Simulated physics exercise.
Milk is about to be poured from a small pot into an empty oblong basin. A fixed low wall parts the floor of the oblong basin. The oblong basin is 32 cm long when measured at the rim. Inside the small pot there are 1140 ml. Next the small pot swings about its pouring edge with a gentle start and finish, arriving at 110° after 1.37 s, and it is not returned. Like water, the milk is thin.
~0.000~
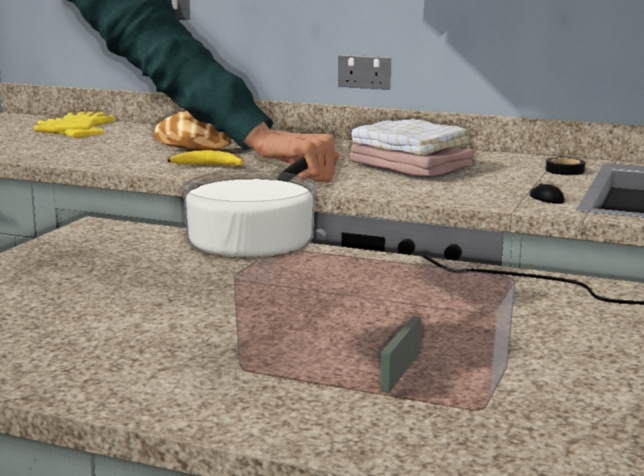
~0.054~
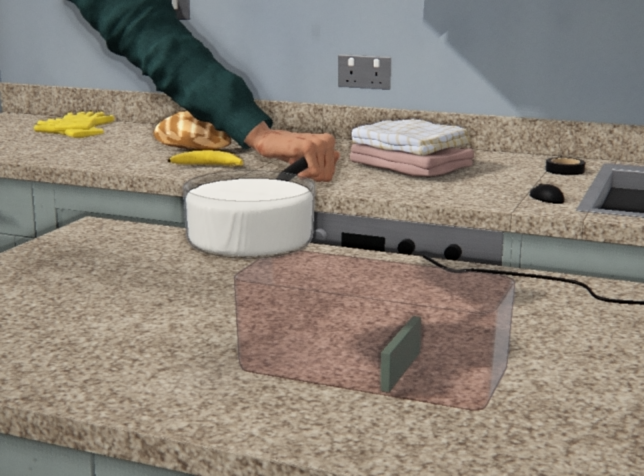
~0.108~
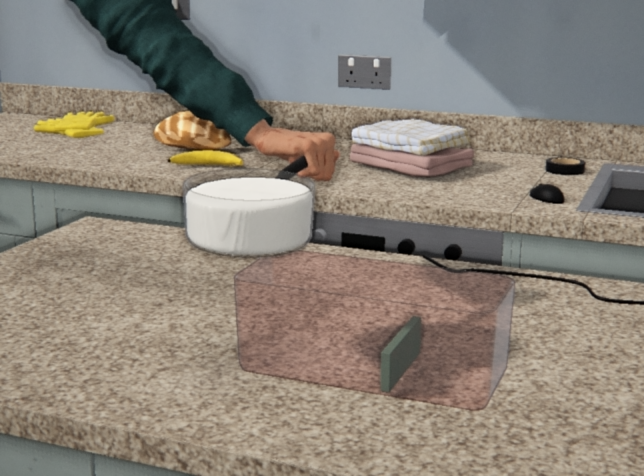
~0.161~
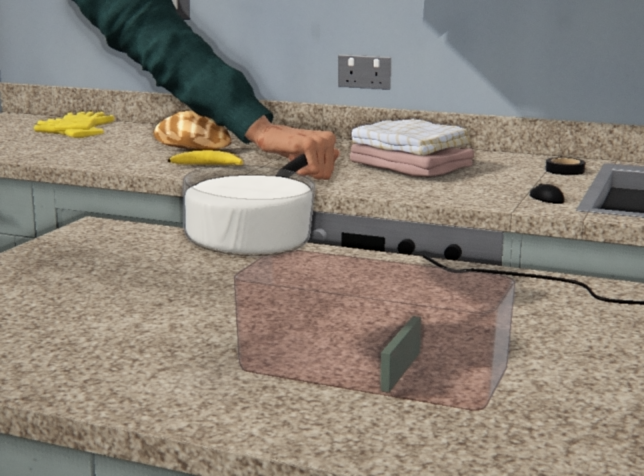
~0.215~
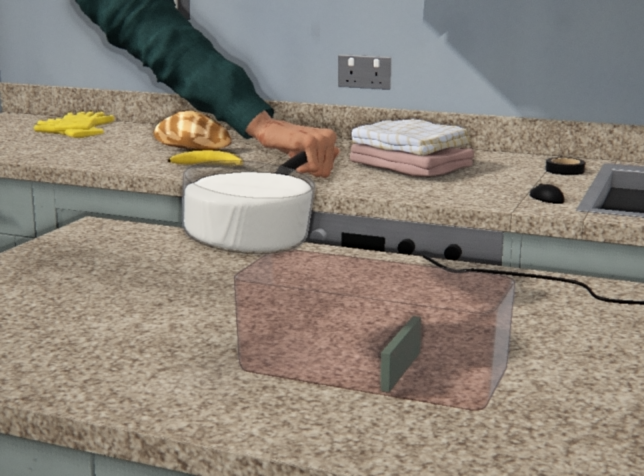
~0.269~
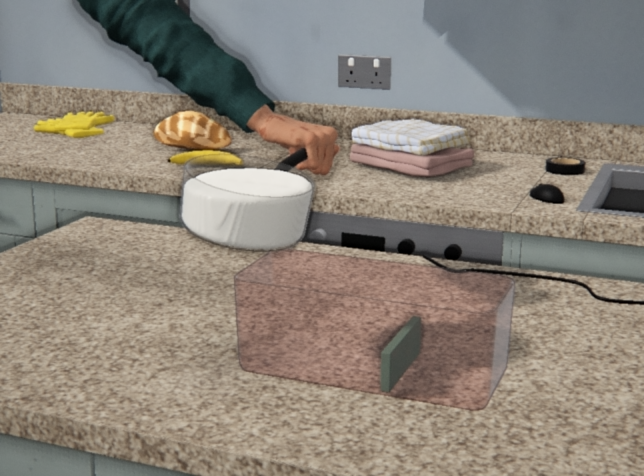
In a kitchen, a green-sleeved arm slowly tilts a white pot slightly beside a clear basin.
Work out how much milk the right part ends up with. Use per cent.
I would put it at 31 per cent.
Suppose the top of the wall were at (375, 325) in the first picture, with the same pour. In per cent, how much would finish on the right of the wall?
75 per cent.
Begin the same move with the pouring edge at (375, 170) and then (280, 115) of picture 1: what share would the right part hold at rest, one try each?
I'd expect close to 65 per cent and then close to 20 per cent.
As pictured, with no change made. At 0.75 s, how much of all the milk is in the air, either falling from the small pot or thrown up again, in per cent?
Share: Roughly 32 per cent.
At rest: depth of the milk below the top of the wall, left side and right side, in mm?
Near 20 mm for the left and near 26 mm for the right.
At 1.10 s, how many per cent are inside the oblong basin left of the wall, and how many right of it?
I'd say some 50 in a hundred on the left and 32 on the right.
After 0.75 s the tilt is 63° and 52 per cent is still to pour, 16 is left of the wall and 0 right of it.
After 1.10 s the tilt is 100° and 7 per cent is still to pour, 50 is left of the wall and 32 right of it.
After 1.47 s the tilt is 110° and 0 per cent is still to pour, 67 is left of the wall and 31 right of it.
After 1.87 s the tilt is 110° and 0 per cent is still to pour, 68 is left of the wall and 31 right of it.
In the end 68 per cent lies left of the wall, 31 right of it and 1 outside.
